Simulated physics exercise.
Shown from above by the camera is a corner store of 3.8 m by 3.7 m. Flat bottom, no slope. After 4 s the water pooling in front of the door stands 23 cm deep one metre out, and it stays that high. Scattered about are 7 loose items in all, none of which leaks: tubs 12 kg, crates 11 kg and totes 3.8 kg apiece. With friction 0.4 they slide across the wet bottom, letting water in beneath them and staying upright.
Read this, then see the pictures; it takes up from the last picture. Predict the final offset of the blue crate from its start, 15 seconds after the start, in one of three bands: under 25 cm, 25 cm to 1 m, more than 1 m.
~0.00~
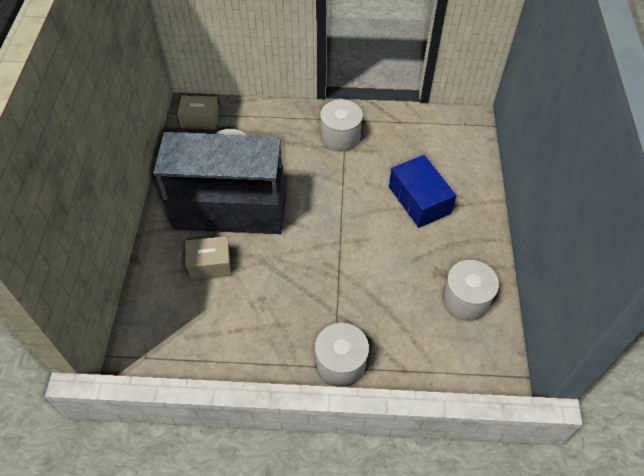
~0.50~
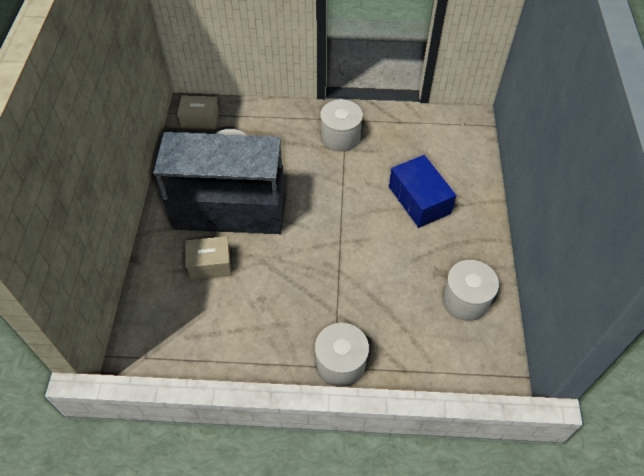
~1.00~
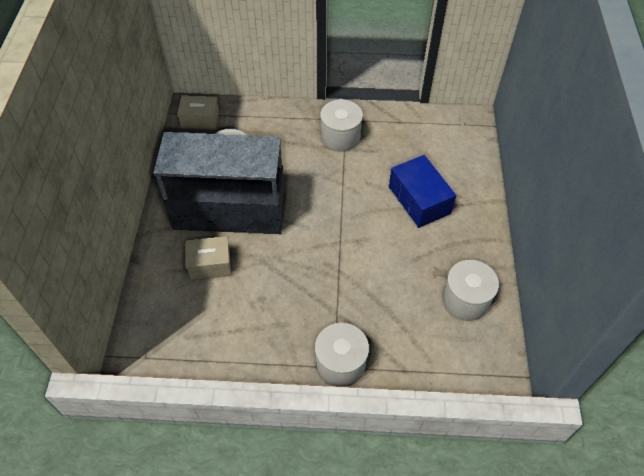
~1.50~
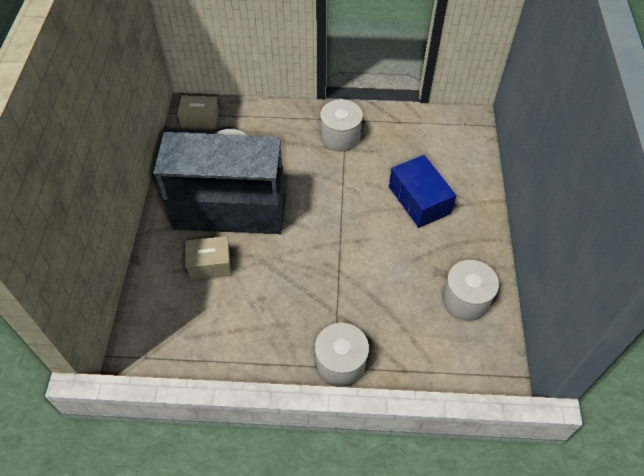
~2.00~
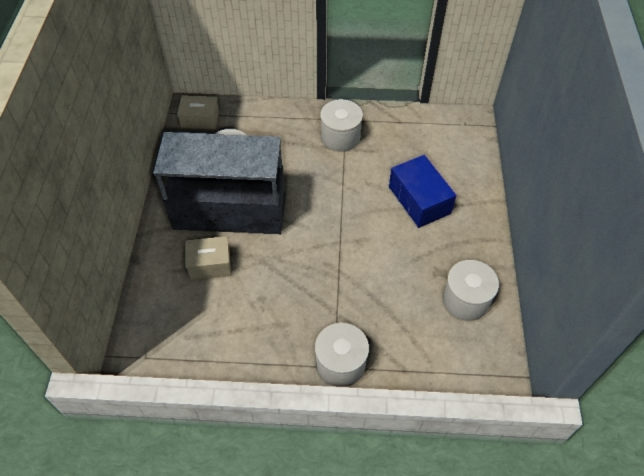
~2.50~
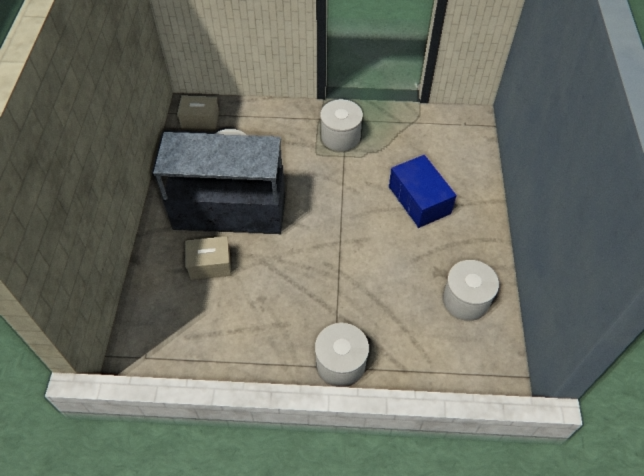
My guess is it drifts off a long way.
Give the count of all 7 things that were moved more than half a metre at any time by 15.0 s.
I make it 7.
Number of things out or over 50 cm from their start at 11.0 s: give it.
The answer is 6.
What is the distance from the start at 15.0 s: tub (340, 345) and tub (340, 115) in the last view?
Net displacement, in order: 200 cm; 250 cm.
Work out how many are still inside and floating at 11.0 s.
At that point I count 6.
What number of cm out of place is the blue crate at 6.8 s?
About 100 cm out of place.
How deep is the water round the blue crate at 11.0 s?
Depth approx. 14 cm.
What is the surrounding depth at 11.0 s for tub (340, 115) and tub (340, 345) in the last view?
I'd put it at 15 cm and 12 cm respectively.
After 3.5 s the blue crate is near (426, 185), 0.1 m from its start, aground; 0 afloat.
After 6.8 s the blue crate is near (463, 255), 0.9 m from its start, afloat; 3 afloat.
After 11.0 s the blue crate is near (307, 241), 1.4 m from its start, afloat; 6 afloat.
After 15.0 s the blue crate is near (251, 249), 1.9 m from its start, afloat; 7 afloat.
